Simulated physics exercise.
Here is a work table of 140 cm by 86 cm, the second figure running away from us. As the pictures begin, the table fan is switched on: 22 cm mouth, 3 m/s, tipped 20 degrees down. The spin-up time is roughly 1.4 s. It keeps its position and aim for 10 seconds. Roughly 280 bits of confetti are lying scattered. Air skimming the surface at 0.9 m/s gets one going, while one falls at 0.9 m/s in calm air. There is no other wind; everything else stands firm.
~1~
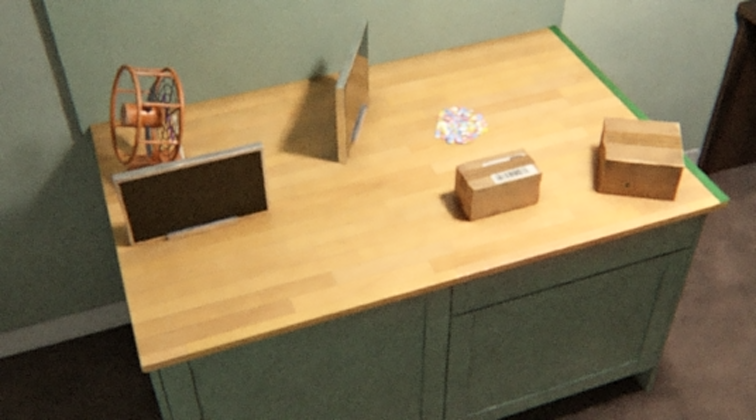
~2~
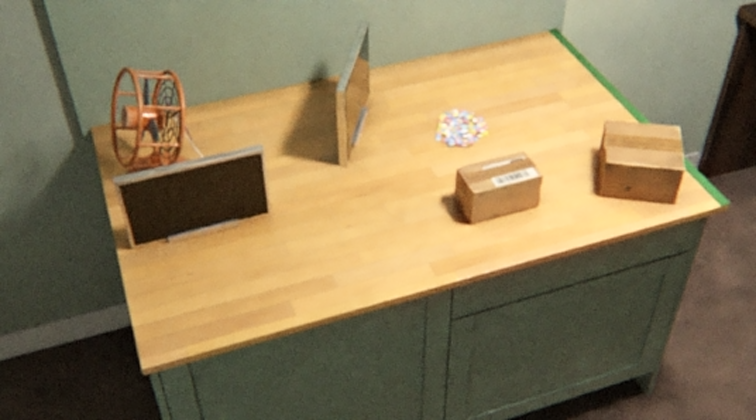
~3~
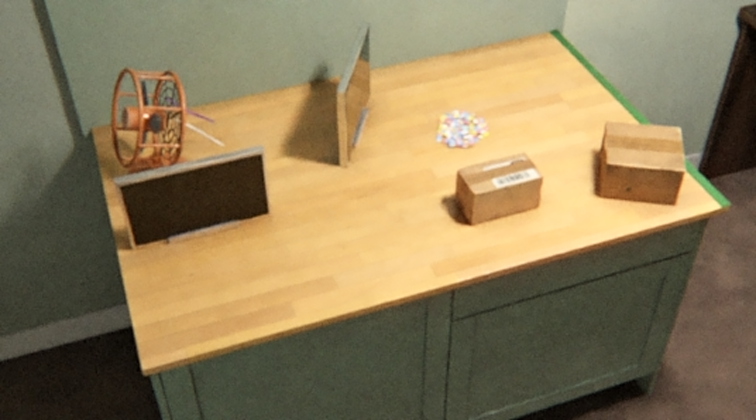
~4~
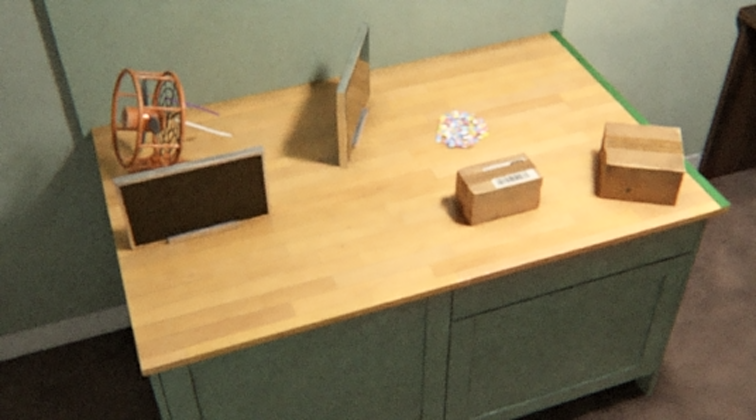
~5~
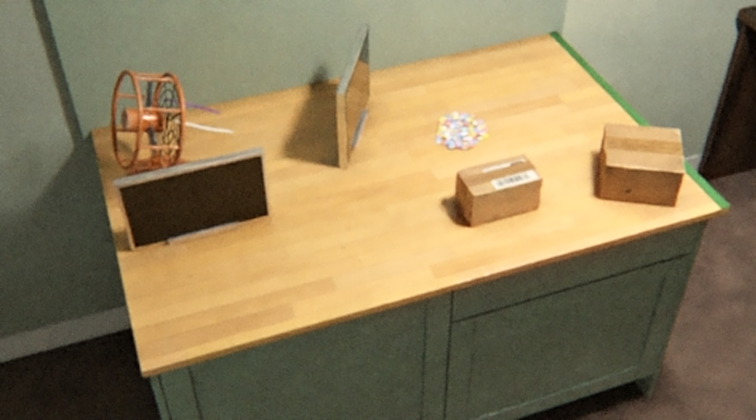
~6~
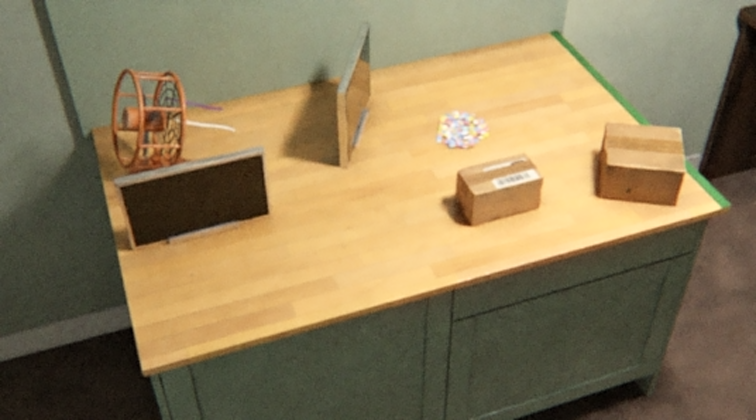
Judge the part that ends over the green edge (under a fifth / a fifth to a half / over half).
I'm guessing the proportion over that edge is smaller than one fifth.
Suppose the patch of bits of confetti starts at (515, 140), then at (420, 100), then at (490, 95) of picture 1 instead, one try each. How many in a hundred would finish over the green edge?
Results, one try each: 0 %, 10 %, 1 %.
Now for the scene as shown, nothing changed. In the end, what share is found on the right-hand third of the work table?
Roughly 30 in a hundred.
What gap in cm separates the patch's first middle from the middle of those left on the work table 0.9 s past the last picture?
Centre offset: Approx. 0 cm.
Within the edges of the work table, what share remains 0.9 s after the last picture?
I reckon some 100 %.
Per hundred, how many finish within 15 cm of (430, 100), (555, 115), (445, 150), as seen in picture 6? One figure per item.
I would say some 30 %, 0 % and 100 % respectively.
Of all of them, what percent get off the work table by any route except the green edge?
The figure is near 0 %.
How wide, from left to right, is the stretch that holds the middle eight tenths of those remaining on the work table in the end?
Looks like some 10 cm to me.
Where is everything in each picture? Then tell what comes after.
In the first frame, the middle of the bits of confetti is near (458, 125), none has stirred yet and the mouth of the table fan is at (146, 116).
In the second frame, the middle of the bits of confetti is near (458, 128), none has stirred yet and the green edge is centred on (632, 106).
In the third frame, the middle of the bits of confetti is near (459, 129), none has stirred yet, the top of a laptop is at (354, 55) and the top of a box is at (500, 172).
In the fourth frame, the middle of the bits of confetti is near (459, 129) and none has stirred yet.
In the fifth frame, the middle of the bits of confetti is near (459, 131) and none has stirred yet.
In the sixth frame, the middle of the bits of confetti is near (459, 130) and none has stirred yet.
Then, 0.9 s after the last picture, 0 % are over the green edge; the middle of those still in play is near (459, 130); 100 % have settled or left.
Then, 2.1 s after the last picture, 0 % are over the green edge; the middle of those still in play is near (459, 130); 100 % have settled or left.
Then, 4.4 s after the last picture, 0 % are over the green edge; the middle of those still in play is near (459, 130); 100 % have settled or left.
Then, 8.9 s after the last picture, at the end, 0 % are over the green edge; the middle of those still in play is near (459, 130).
